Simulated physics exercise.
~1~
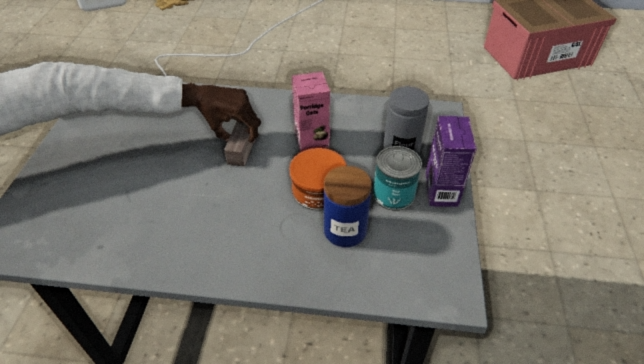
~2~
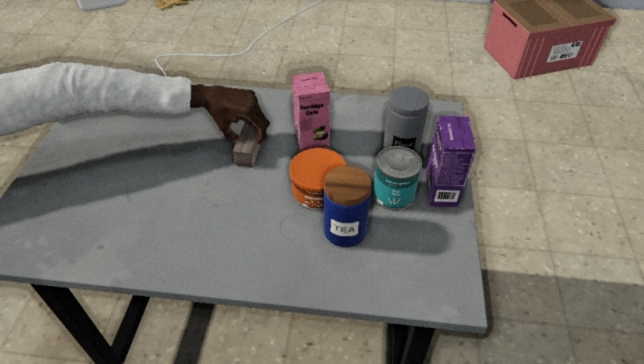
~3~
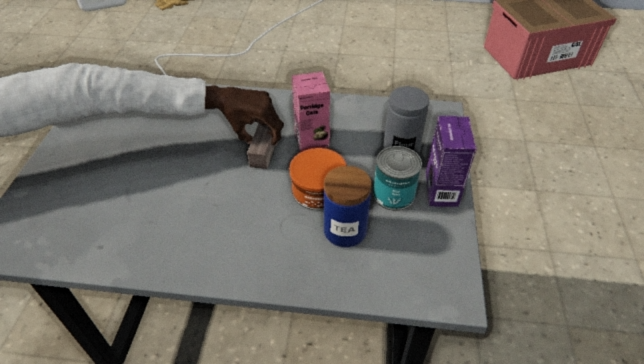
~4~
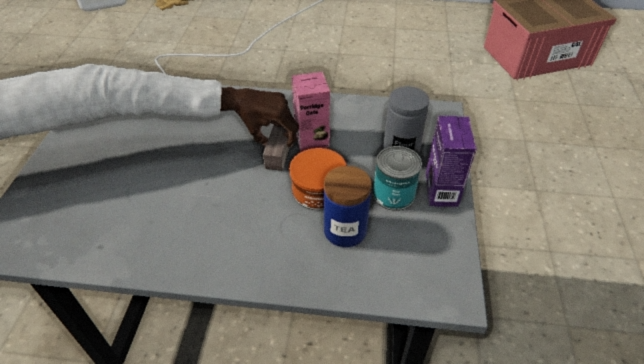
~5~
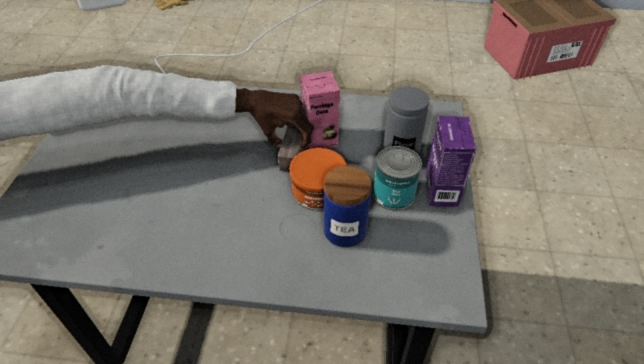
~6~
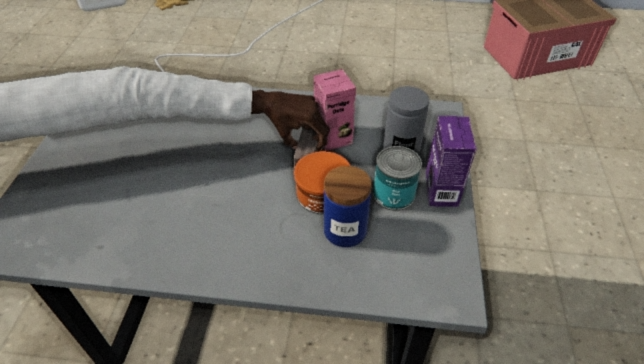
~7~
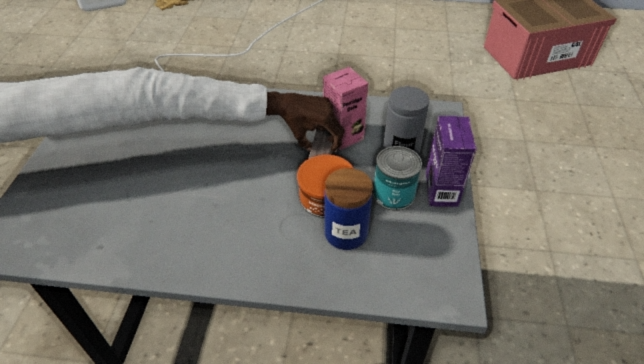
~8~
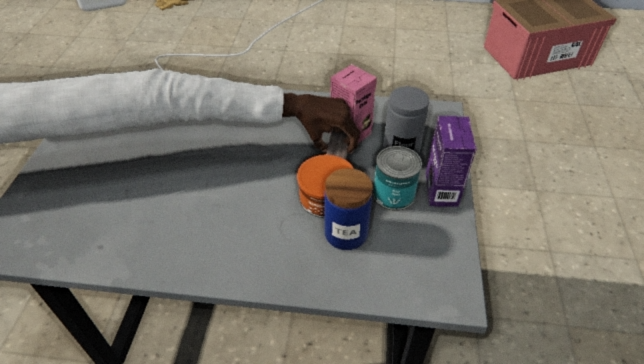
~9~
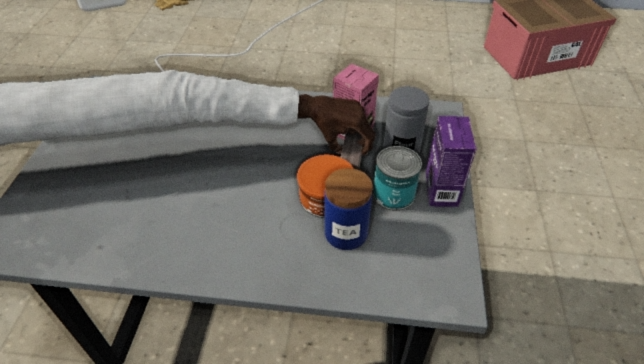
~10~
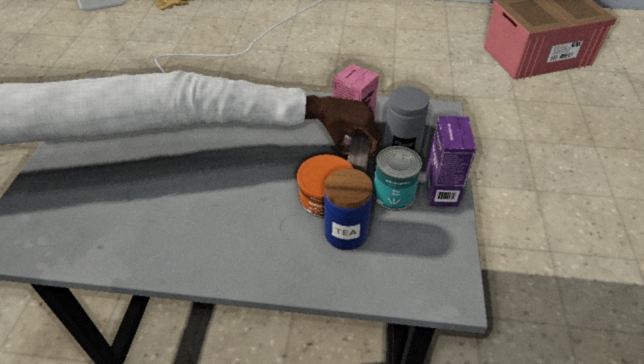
A hand holding a small block slides it rightward across a grey table, pushing an upright pink carton to the right and slightly nudging an orange tub. It ends between them, with the carton still standing and the blue, turquoise, grey and purple containers in place.
